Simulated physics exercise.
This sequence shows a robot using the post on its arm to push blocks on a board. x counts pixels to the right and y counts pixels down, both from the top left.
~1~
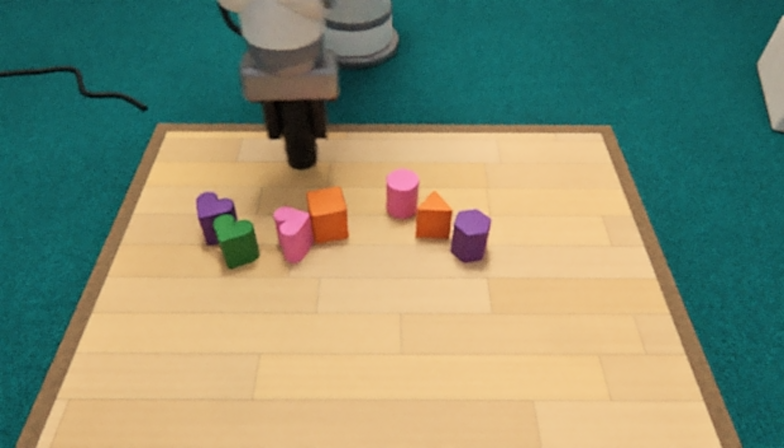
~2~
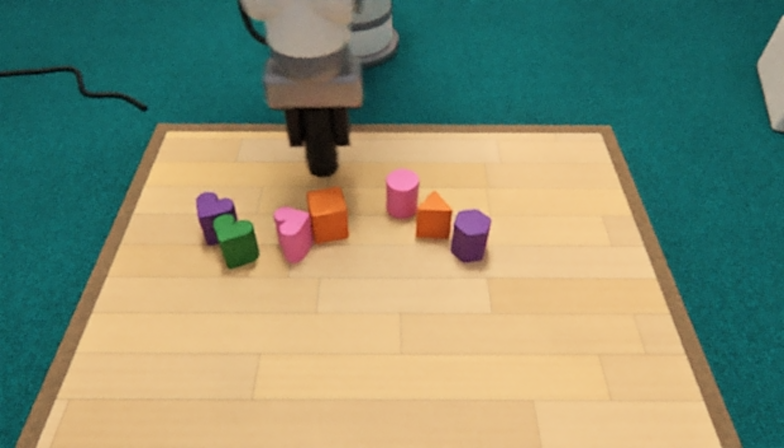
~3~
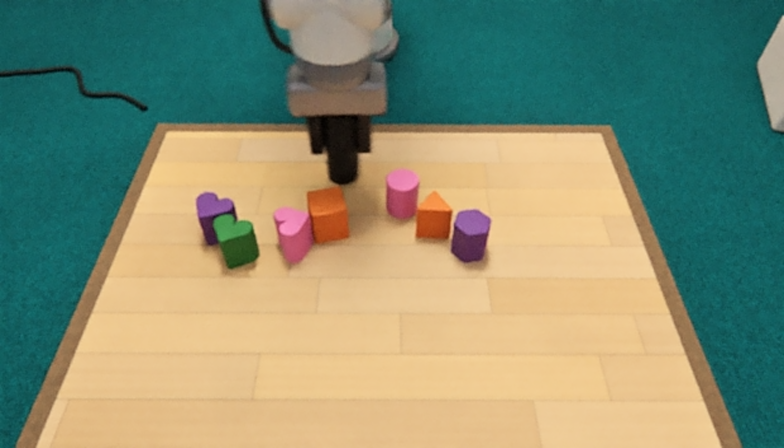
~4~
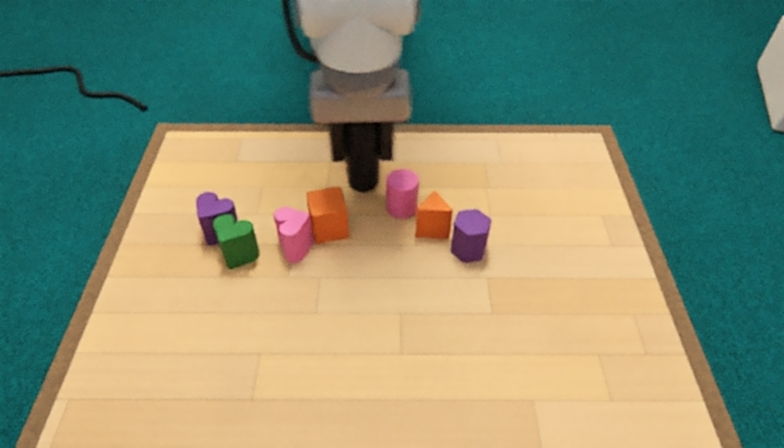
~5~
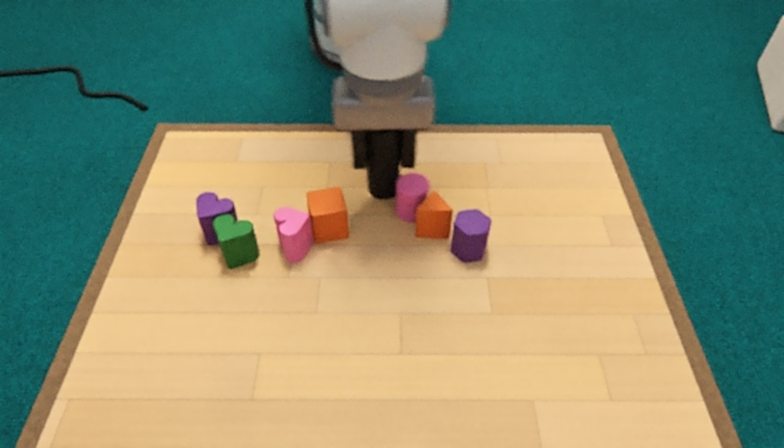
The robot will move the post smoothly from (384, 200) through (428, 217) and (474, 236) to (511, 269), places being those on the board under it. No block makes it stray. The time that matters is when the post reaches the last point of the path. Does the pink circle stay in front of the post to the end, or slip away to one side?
It ends up beside or behind the post.
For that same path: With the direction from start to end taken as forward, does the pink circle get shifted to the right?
No, it doesn't check out.
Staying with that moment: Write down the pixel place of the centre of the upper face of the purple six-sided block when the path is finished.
The centre of its top will be at (499, 265).
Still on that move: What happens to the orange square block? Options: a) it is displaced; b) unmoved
b: Unmoved.
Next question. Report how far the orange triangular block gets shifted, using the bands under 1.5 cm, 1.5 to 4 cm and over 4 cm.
The displacement of the orange triangular block is 1.5-4 cm.
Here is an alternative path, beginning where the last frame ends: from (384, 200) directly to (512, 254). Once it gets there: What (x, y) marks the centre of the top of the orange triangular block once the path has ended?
So, by the moment the path ends, you'll find the top centre of the orange triangular block at (451, 224).
What follows on the original path. One third of the way, post at (430, 207); pink circle at (465, 195); orange triangular block at (448, 214), turned 60° clockwise; purple six-sided block at (477, 223).
Two thirds of the way, post at (476, 227); pink circle at (513, 203); orange triangular block at (450, 222), turned 75° clockwise; purple six-sided block at (488, 235), turned 10° clockwise.
At the end, post at (513, 259); orange square block still; pink circle at (524, 206); orange triangular block at (450, 222), turned 75° clockwise; purple six-sided block at (499, 265), turned 55° clockwise.
